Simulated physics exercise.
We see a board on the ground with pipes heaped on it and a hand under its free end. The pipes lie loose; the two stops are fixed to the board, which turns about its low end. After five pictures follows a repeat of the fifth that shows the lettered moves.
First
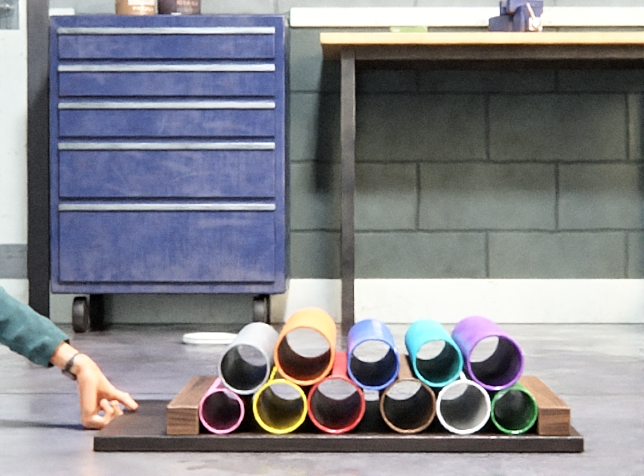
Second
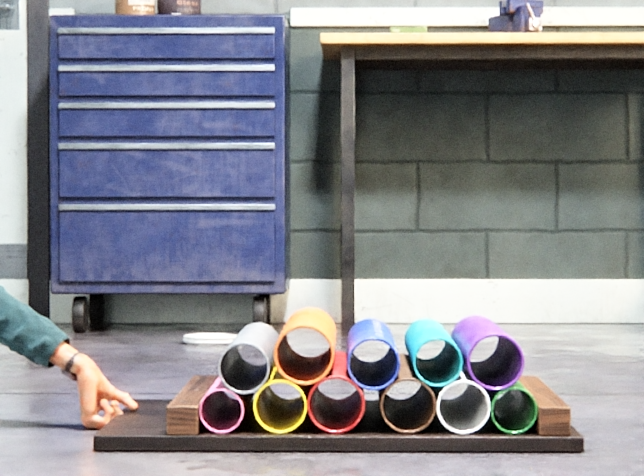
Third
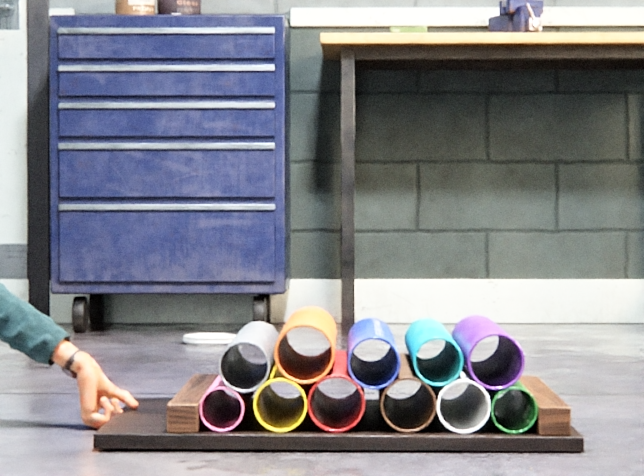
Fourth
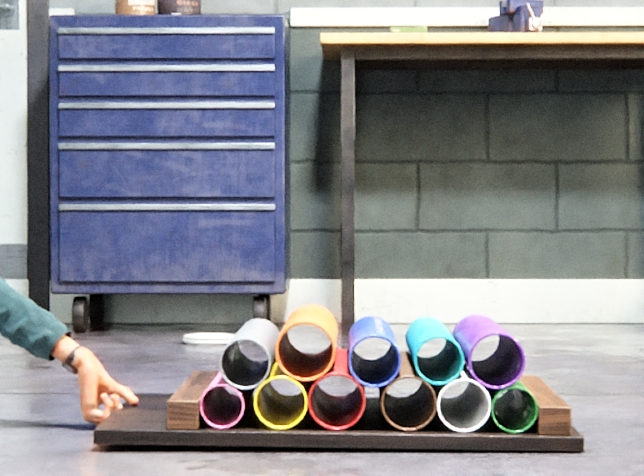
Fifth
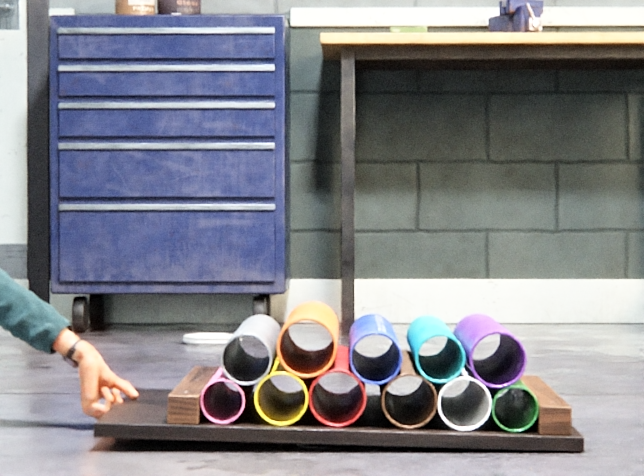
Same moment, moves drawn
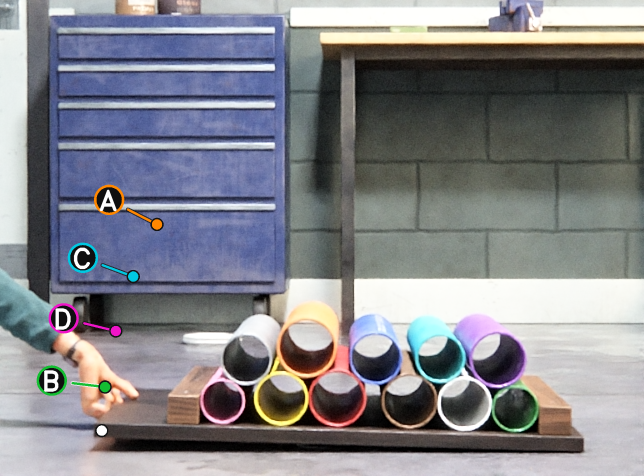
A hand slightly raises the left end of a board stacked with colourful loose pipes.
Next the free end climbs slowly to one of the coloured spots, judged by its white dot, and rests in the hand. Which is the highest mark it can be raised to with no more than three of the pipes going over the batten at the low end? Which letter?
Lift it to A and no more.
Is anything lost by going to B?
No.
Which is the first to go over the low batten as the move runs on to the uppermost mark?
It is the purple one.
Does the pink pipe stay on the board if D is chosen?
Yes.
On the copy, A at (157, 225); B at (105, 387); C at (133, 277); D at (116, 331); the white dot at (102, 431).
On A. First, board at 16°.
Then, board at 27°.
Finally, board at 27°, one over the low batten (purple).
By contrast, B none over the low batten; C one over the low batten (purple); D none over the low batten.
